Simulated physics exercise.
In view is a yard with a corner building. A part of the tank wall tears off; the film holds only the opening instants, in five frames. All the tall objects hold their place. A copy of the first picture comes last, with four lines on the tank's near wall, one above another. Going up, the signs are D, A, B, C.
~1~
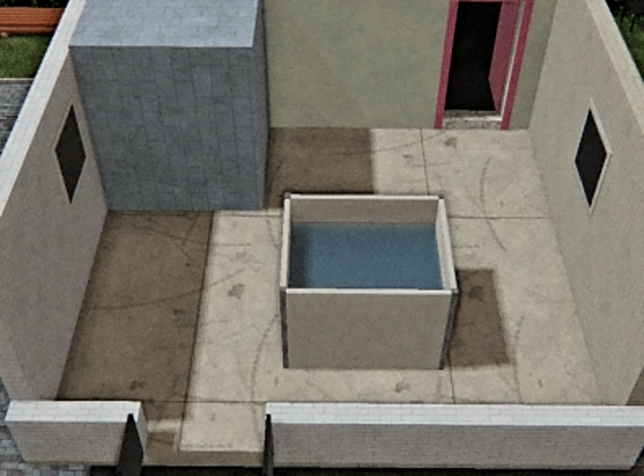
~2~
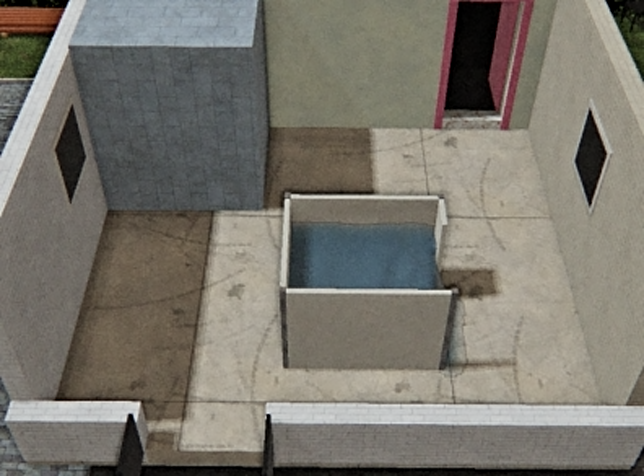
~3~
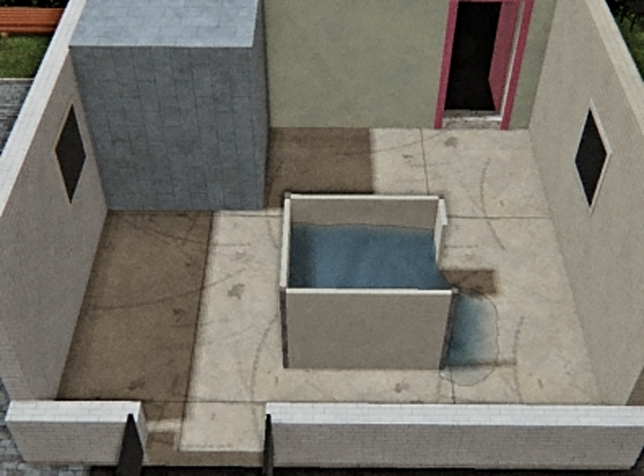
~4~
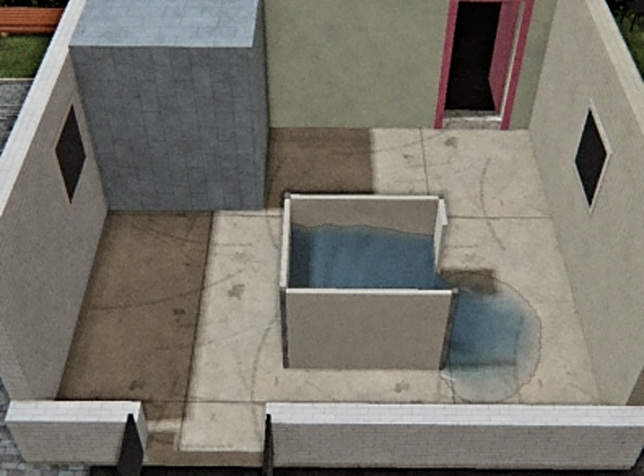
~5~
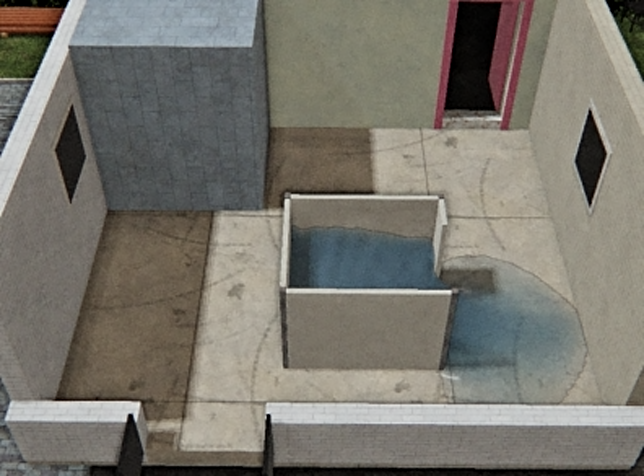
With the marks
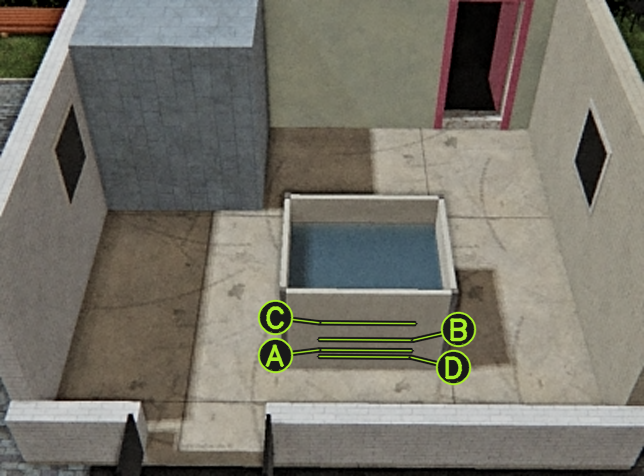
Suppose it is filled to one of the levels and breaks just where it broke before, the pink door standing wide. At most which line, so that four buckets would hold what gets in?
Go for C.
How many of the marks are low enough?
All four.
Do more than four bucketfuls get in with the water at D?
No, not at all.
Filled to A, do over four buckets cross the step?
No.
On the marked copy, A at (365, 350); B at (366, 339); C at (367, 323); D at (364, 356); from the bottom up D, A, B, C.
With A, nothing gets over.
With B, nothing gets over.
With C, a bucket or two gets in.
With D, nothing gets over.
